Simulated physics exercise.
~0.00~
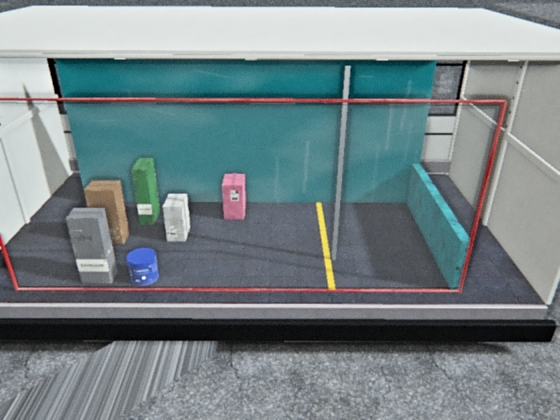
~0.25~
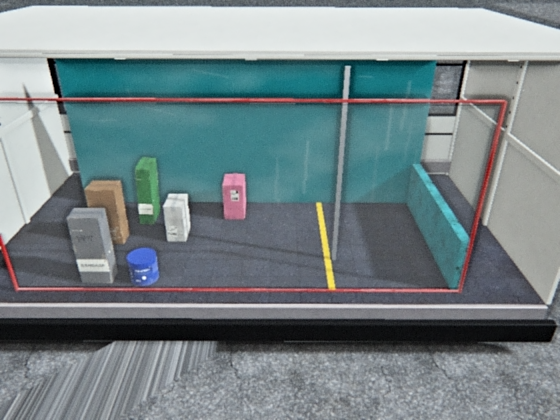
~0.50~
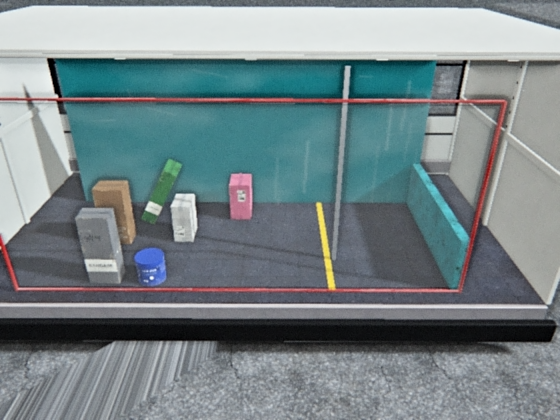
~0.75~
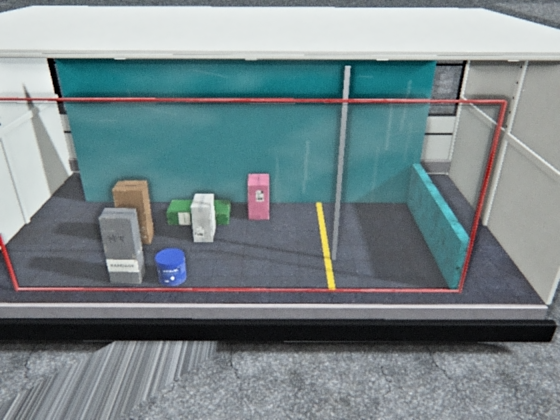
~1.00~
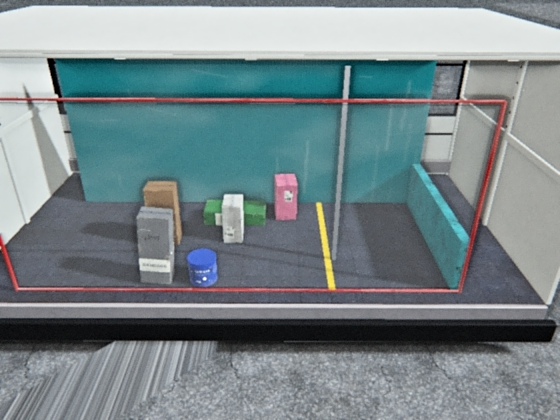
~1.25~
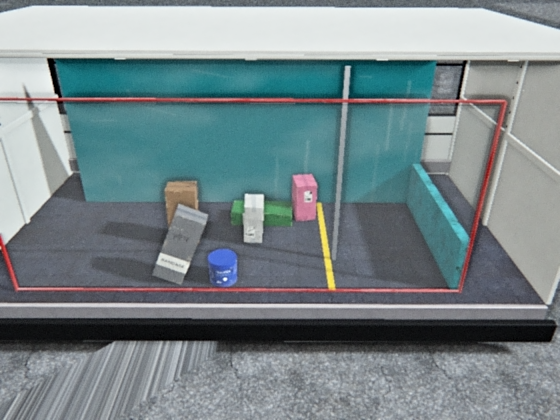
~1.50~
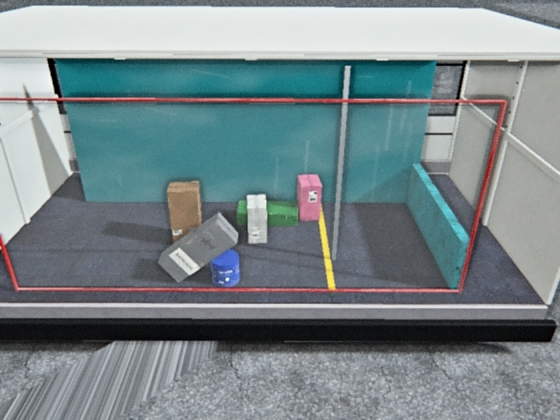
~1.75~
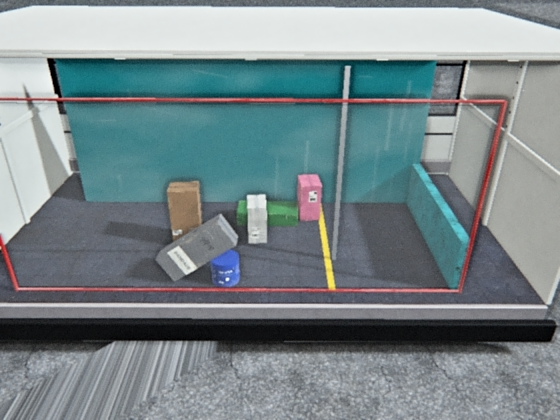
A white-walled bay with a teal back wall is seen from the front and slightly above, with a red outline, a grey pole and a yellow floor line toward the right. On the left stand a tall grey box, a brown box, a tall green box, a white pack, a pink pack and a blue bucket. The green box tips over to the right and lies on its side as everything slides right. Next the grey box topples rightward and comes to lean against the bucket. All the goods stop left of the yellow line, the pink pack nearest it and still upright.
